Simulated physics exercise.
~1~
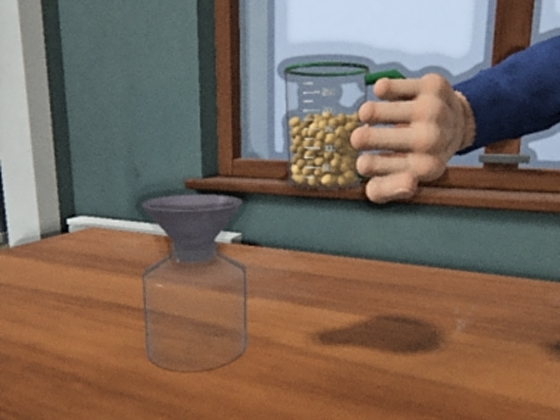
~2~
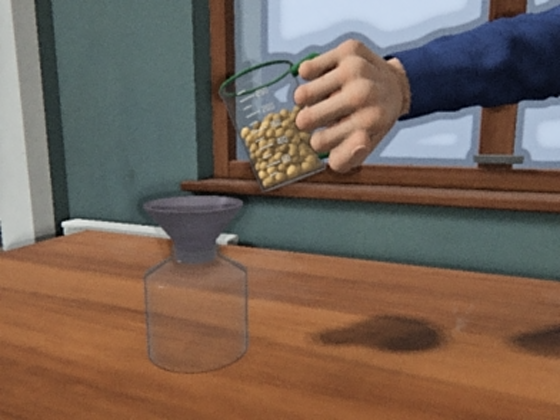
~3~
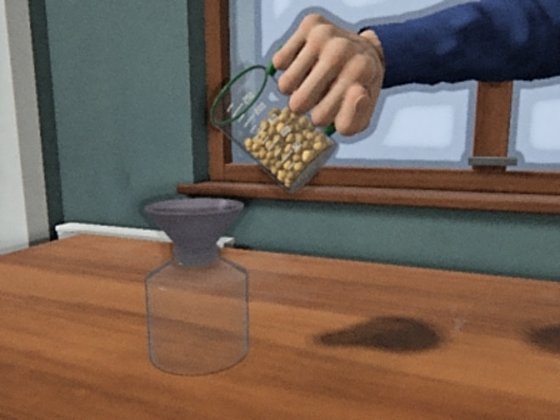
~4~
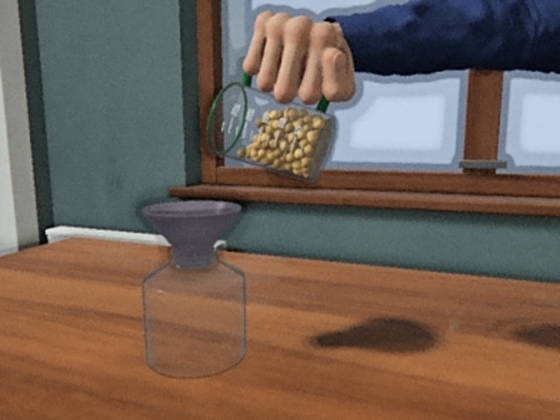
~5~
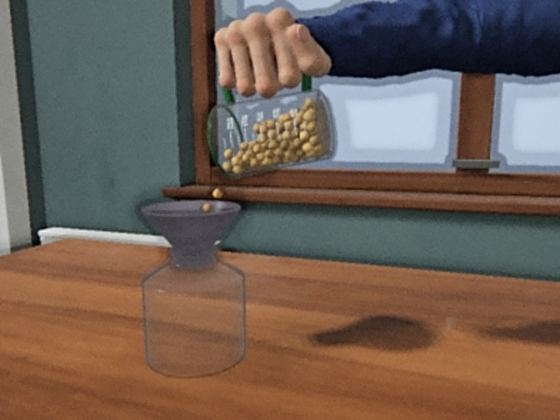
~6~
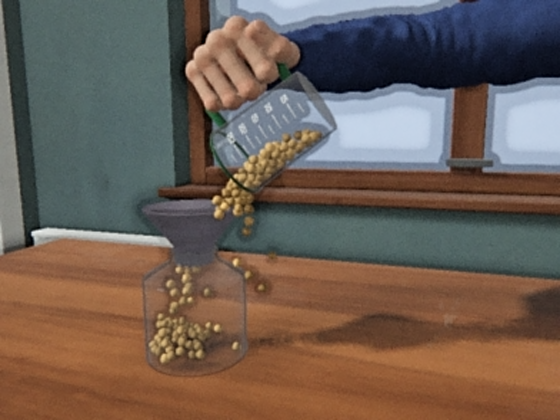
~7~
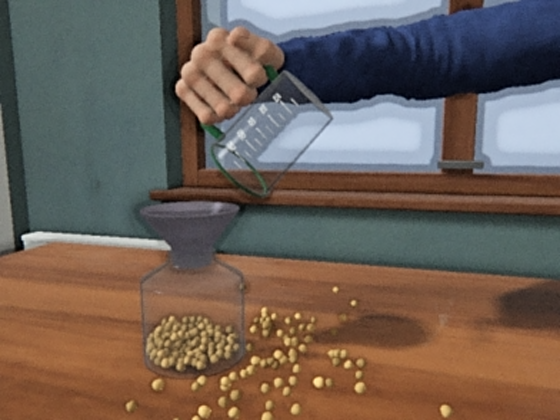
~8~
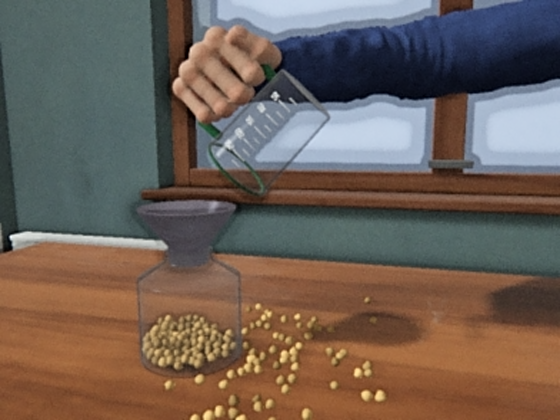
We see a hand move a clear cup of dried chickpeas left and tip it over a funnel set in a glass jar; the chickpeas pour out until the cup is empty, most settling in the jar while others scatter across the wooden table.
